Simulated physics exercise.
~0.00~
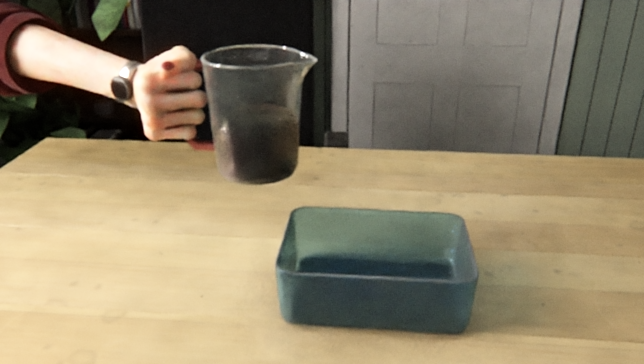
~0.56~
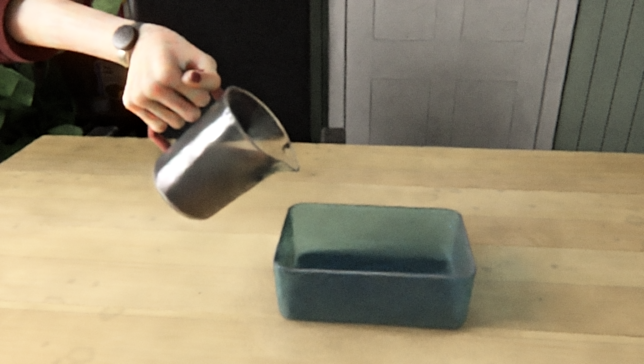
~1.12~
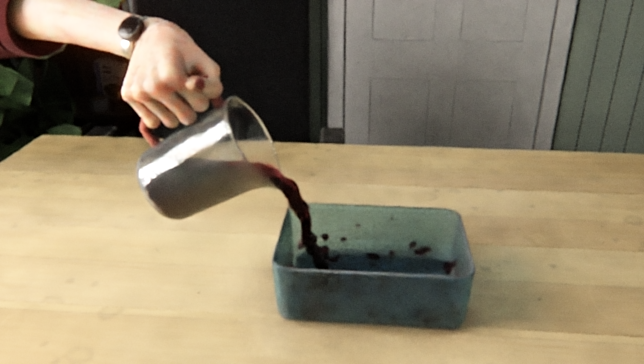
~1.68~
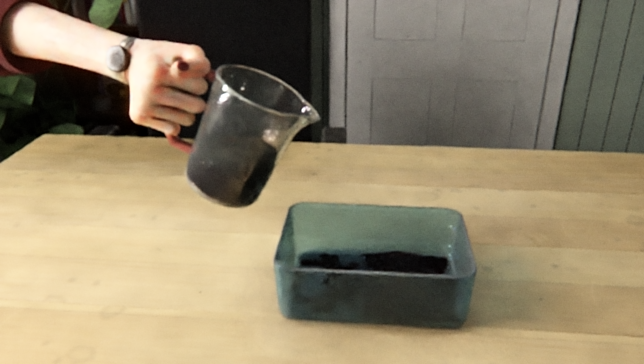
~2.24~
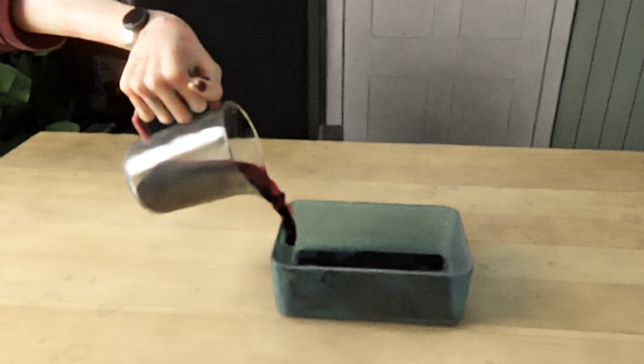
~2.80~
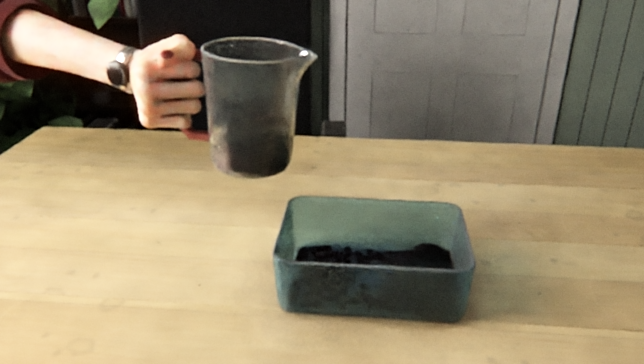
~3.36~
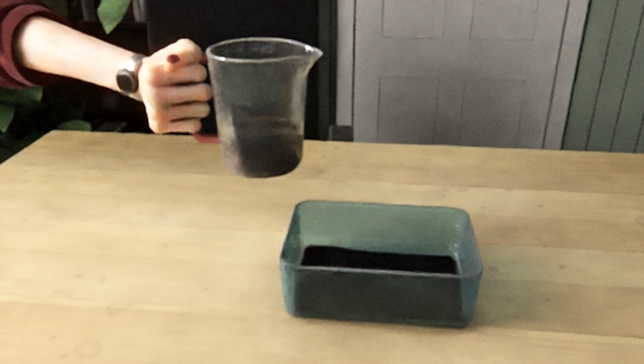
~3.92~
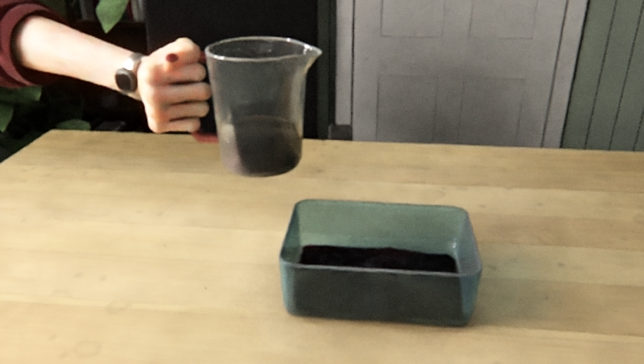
The clip shows a hand tipping a clear pitcher of dark liquid to the right over an oblong blue-green dish on a wooden table, pouring, easing back, then pouring again before returning upright, leaving dark liquid in the dish and some in the pitcher.
